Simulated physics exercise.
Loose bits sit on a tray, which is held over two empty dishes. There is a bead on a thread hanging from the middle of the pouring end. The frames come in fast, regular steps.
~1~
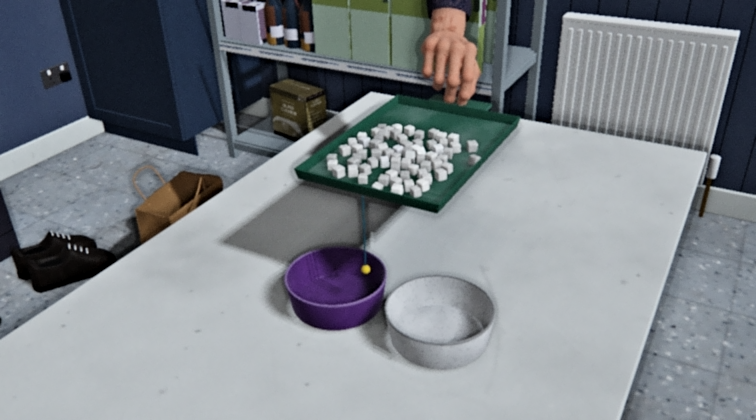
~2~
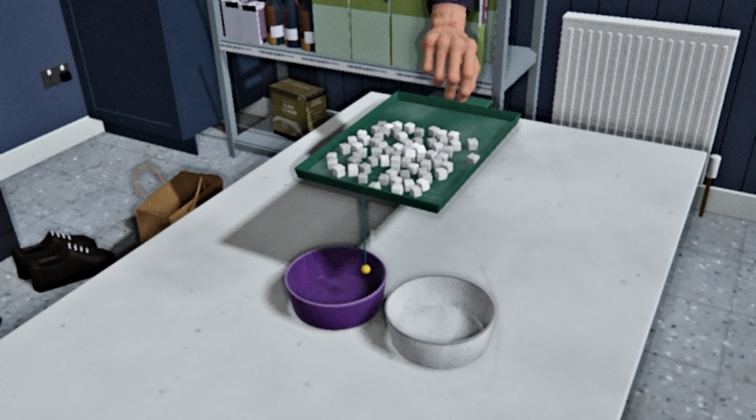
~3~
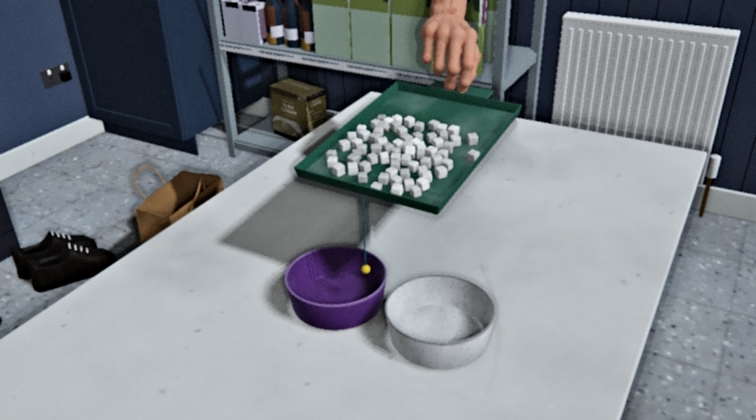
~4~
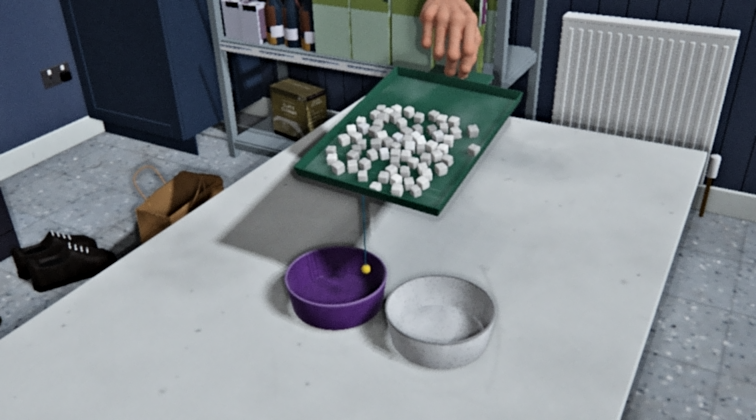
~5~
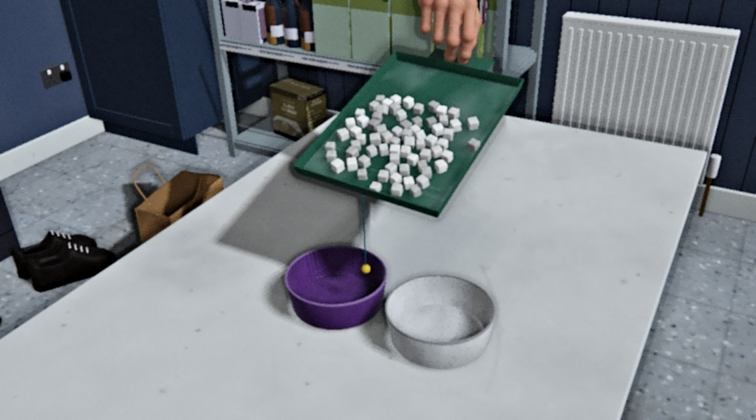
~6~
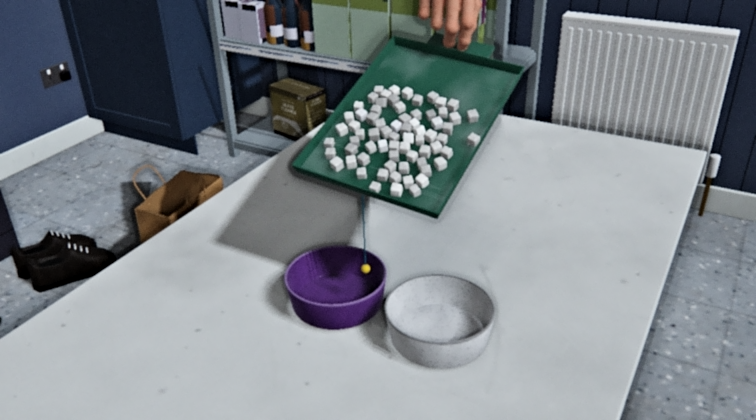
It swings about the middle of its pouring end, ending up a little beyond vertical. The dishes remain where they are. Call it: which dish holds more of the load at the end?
The right one holds more.
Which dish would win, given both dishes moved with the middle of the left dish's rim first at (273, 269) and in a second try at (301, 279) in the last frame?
At the first place right, at the second the right one.
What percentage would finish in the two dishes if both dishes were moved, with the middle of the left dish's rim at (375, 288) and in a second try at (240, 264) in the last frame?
First about 40, then 30 per cent.
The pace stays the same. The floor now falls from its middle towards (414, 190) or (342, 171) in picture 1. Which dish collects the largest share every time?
Well, the dish on the right side comes out on top first, and then the dish on the left side does.
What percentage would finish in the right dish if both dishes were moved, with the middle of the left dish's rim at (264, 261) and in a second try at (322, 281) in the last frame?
30 and 40 in a hundred.
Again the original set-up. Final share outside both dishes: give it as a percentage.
Share outside: Near 60 %.
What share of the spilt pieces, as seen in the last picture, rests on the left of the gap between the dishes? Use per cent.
Roughly 80 in a hundred.
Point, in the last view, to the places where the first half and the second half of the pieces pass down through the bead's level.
Near (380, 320) and later near (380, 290).
Just after the last frame, tray tipped steeply; every one on the tray.
A moment on, tray tipped past a quarter turn; every one on the tray.
Further on, tray tipped past a quarter turn; roughly a quarter in the right dish; about a tenth in the left dish; roughly two thirds outside both.
When it is over, tray tipped past a quarter turn; roughly a quarter in the right dish; about a tenth in the left dish; roughly two thirds outside both.
